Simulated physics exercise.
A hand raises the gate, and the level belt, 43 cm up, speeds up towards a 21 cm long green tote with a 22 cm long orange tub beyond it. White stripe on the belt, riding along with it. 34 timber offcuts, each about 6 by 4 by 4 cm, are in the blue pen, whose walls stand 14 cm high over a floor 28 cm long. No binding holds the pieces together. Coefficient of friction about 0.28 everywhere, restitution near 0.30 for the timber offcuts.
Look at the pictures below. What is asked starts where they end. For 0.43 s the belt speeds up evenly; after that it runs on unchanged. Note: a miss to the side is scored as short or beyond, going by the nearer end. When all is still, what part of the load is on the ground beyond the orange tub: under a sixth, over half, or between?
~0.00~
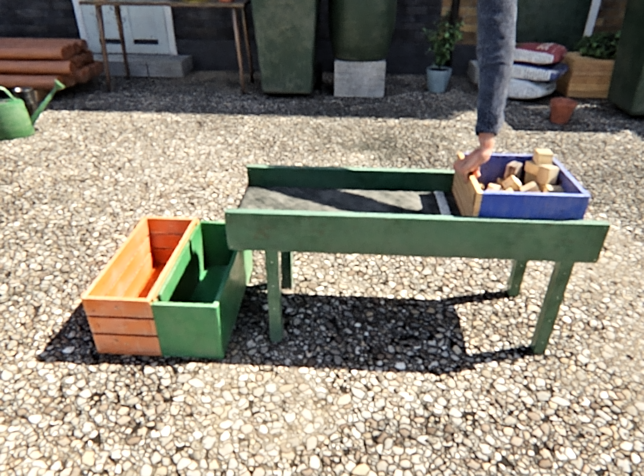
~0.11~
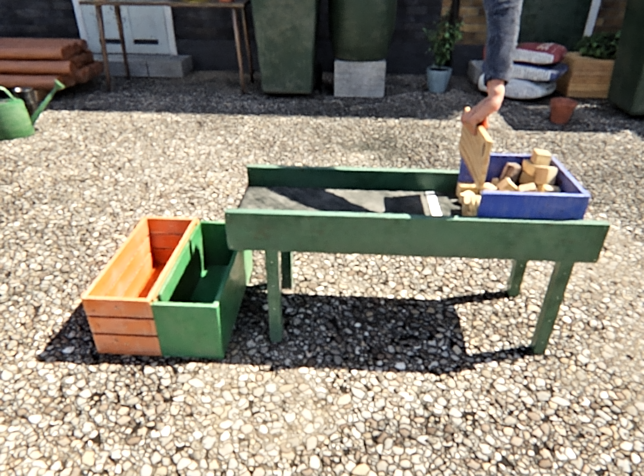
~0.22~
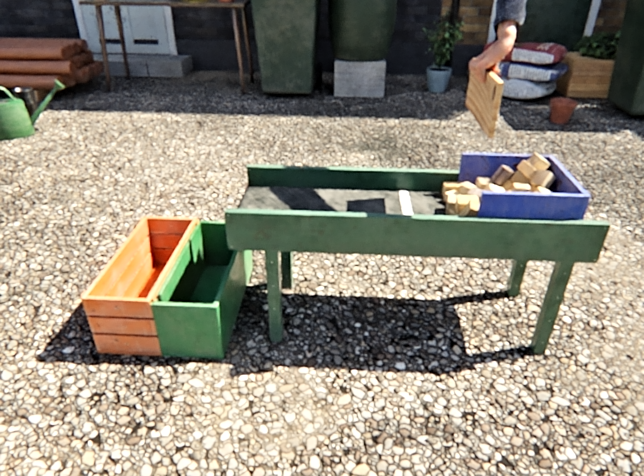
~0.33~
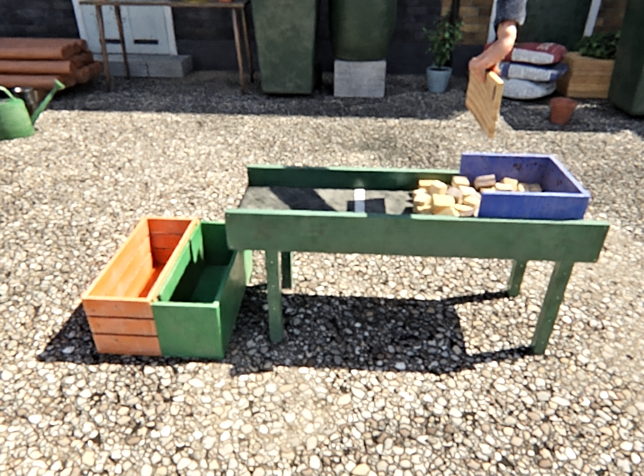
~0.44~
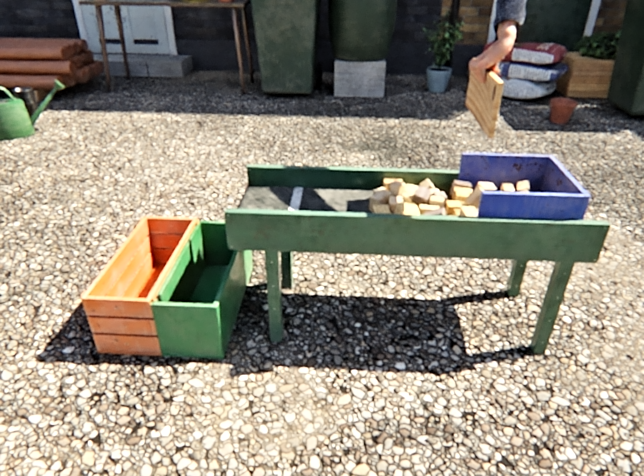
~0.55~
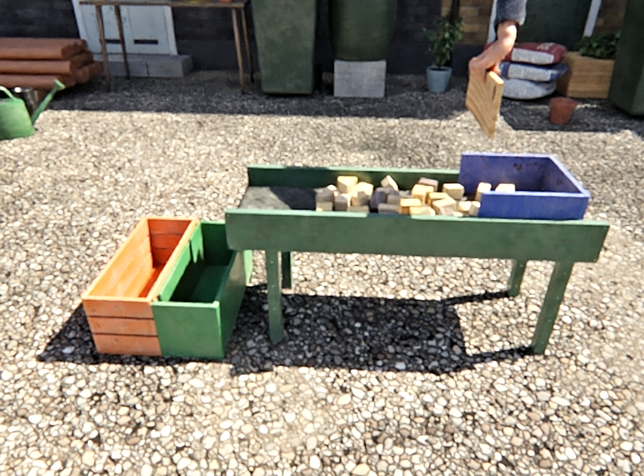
You'd find the bigger share of the timber offcuts on the ground beyond the orange tub.
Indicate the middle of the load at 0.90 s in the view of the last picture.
Load centre: About (209, 201).
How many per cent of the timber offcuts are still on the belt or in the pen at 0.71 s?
About 95 %.
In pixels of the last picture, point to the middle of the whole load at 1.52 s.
(8, 296).
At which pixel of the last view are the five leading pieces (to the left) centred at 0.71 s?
They're centred near (241, 197).
After 0.71 s, 1 still in the blue pen, 31 on the belt and 2 in the air.
After 0.90 s, 1 in the orange tub, 12 on the belt and 21 in the air.
After 1.17 s, 5 in the orange tub, 7 on the ground beyond the orange tub and 22 in the air.
Final count (at 1.52 s), 7 in the orange tub and 27 on the ground beyond the orange tub. Asked share, 27 of 34, 79 per cent.
